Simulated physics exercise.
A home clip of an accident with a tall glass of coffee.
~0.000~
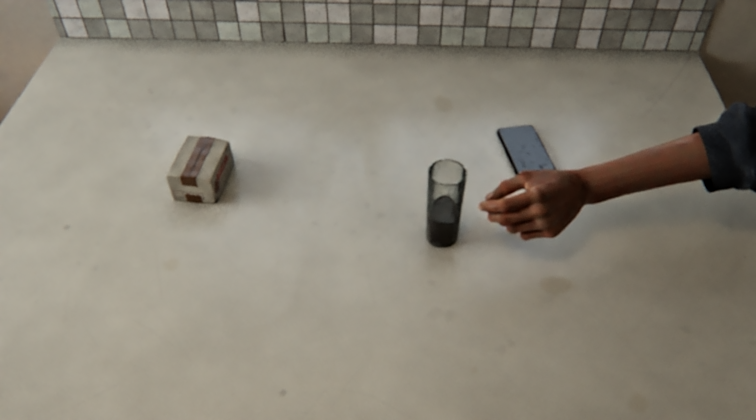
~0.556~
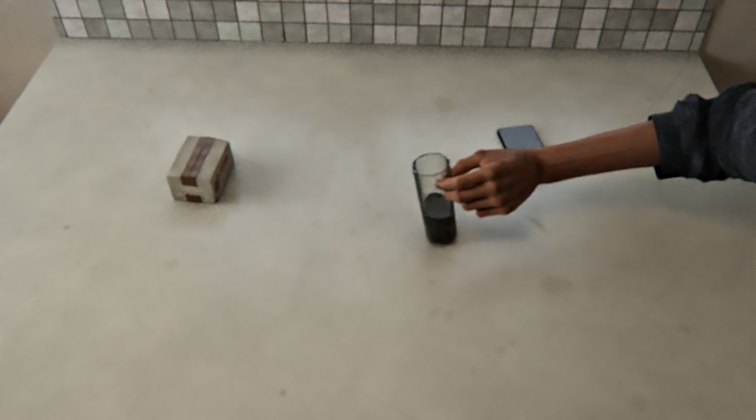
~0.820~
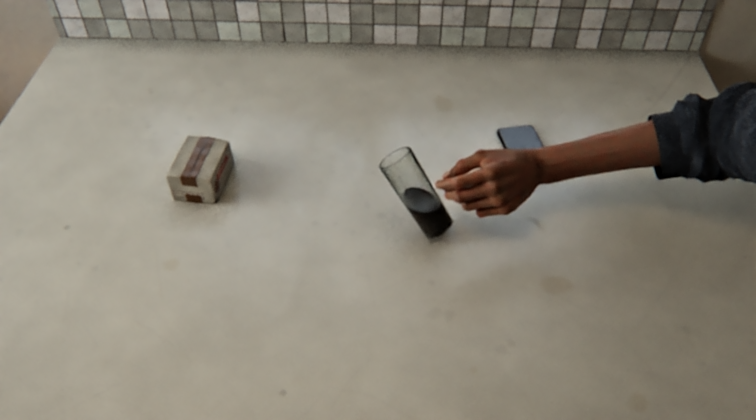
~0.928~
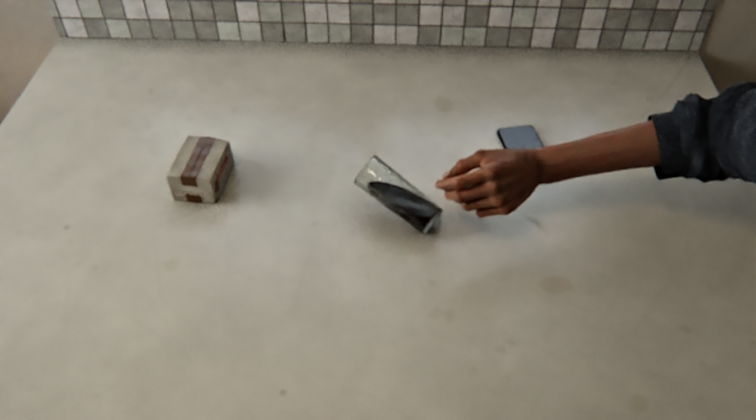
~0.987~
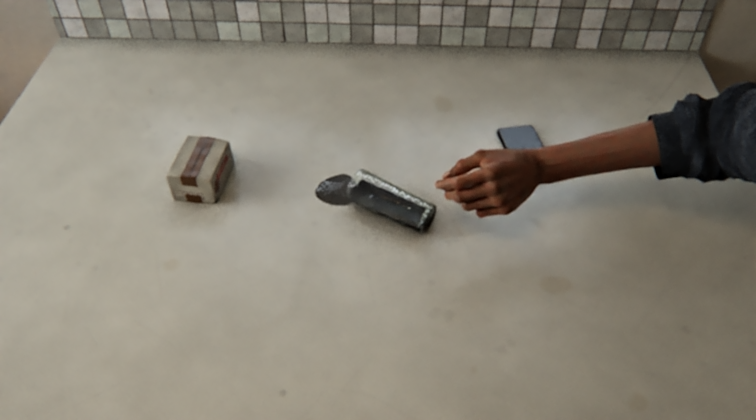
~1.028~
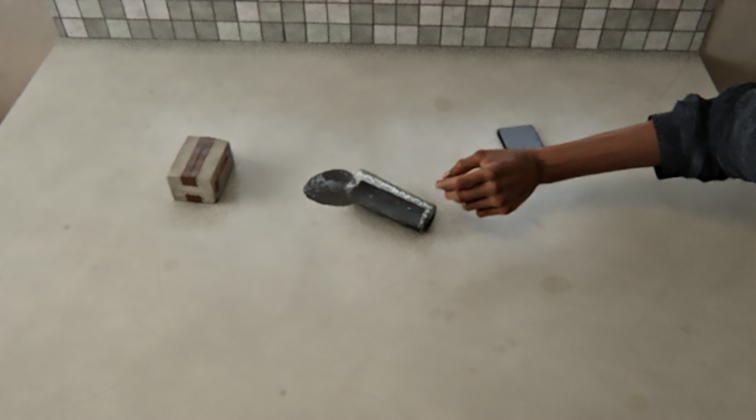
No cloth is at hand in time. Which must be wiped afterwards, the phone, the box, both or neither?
The phone escapes; the box is reached.
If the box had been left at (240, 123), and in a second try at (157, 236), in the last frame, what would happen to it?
First it is reached, then it escapes.
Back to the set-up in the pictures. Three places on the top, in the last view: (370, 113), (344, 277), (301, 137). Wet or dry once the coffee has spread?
First dry, second clear of it, third wet.
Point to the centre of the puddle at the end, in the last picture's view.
At about (261, 152).
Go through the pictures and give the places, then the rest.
In the first picture, it stands upright; tall glass (444, 204) about a third full; phone (527, 151); box (198, 157).
In the second picture, the hand pushes it; tall glass about a third full, surface at (437, 208).
In the third picture, it is falling; tall glass (417, 192) tipped 40°; box (198, 157).
In the fourth picture, it is falling; tall glass (397, 194) tipped 70°; phone (527, 151).
In the fifth picture, it is down; tall glass (390, 201) tipped 85°; a puddle starts at (339, 190).
In the sixth picture, it is down; tall glass (390, 201) tipped 85°; a puddle starts at (335, 188); phone (527, 151); box (198, 157).
After 1.4 s, the puddle covers about as much as a plate; the phone is dry; the box is wet.
After 3.6 s, the puddle covers about as much as a plate; the phone is dry; the box is wet.
